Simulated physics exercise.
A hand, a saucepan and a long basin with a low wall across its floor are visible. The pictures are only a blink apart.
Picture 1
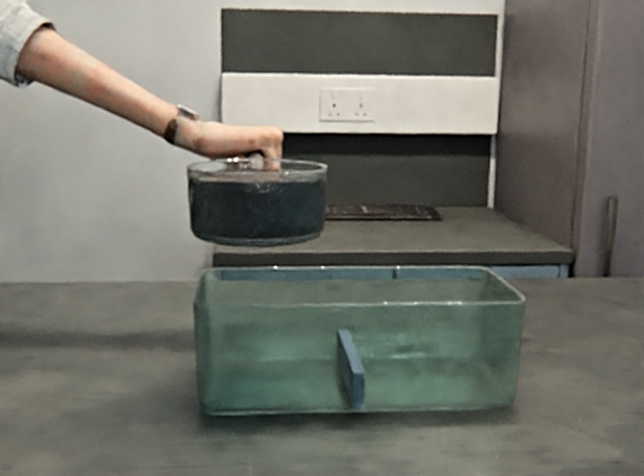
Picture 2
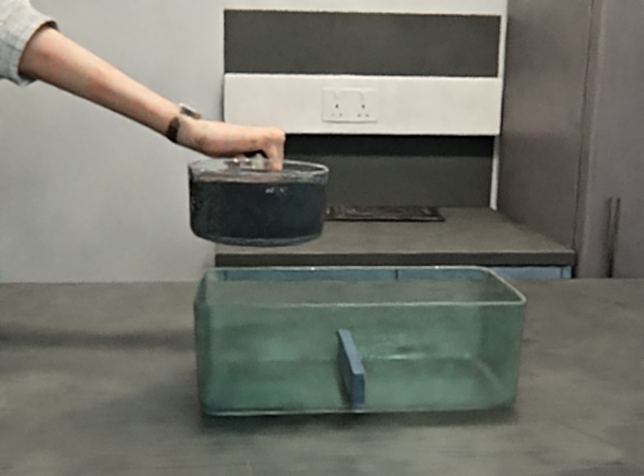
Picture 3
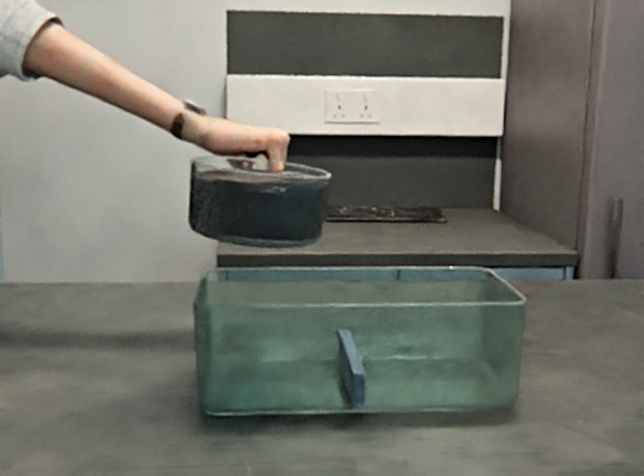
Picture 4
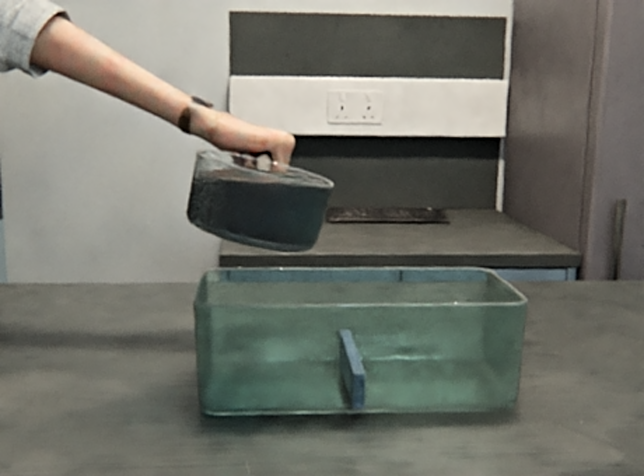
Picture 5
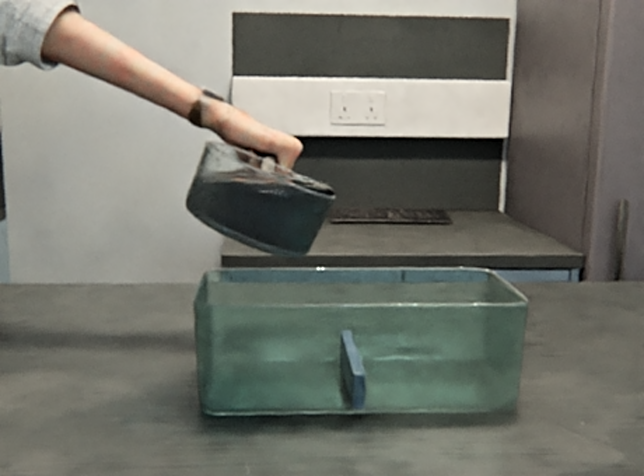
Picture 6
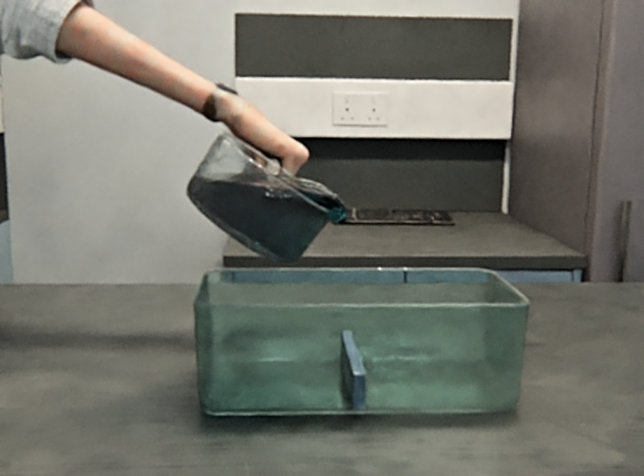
A hand reaching in from the left holds a clear saucepan of dark blue liquid above a long, greenish glass basin with a low blue wall across its floor. The basin sits on a grey table, seen from the front, with a dark counter and a wall socket behind. The hand tilts the saucepan steadily rightward until liquid reaches over its right rim, while the background shifts slightly right.
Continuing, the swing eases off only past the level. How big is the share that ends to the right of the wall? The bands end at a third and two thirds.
Lands in the middle band.
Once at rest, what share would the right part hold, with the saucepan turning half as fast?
Near 70 %.
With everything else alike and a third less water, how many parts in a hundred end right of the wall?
About 45 percent.
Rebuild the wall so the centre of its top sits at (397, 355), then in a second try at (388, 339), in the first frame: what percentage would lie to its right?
The first gives 20 %, the second 15 %.
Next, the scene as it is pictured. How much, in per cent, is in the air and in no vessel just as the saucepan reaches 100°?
Share out of both vessels: Approx. 20 %.
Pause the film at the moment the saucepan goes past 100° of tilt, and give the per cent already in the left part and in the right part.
15 per cent left, 45 per cent right.
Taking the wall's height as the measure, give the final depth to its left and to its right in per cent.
About 40 left, about 60 right.
A moment on, the saucepan is tipped right over and 19 per cent is still to pour, 13 is left of the wall and 47 right of it.
Next, the saucepan is tipped right over and 2 per cent is still to pour, 35 is left of the wall and 59 right of it.
Then the saucepan is tipped right over and 0 per cent is still to pour, 40 is left of the wall and 59 right of it.
Later the saucepan is tipped right over and 0 per cent is still to pour, 40 is left of the wall and 59 right of it.
Finally, 40 per cent lies left of the wall, 59 right of it and 1 outside.
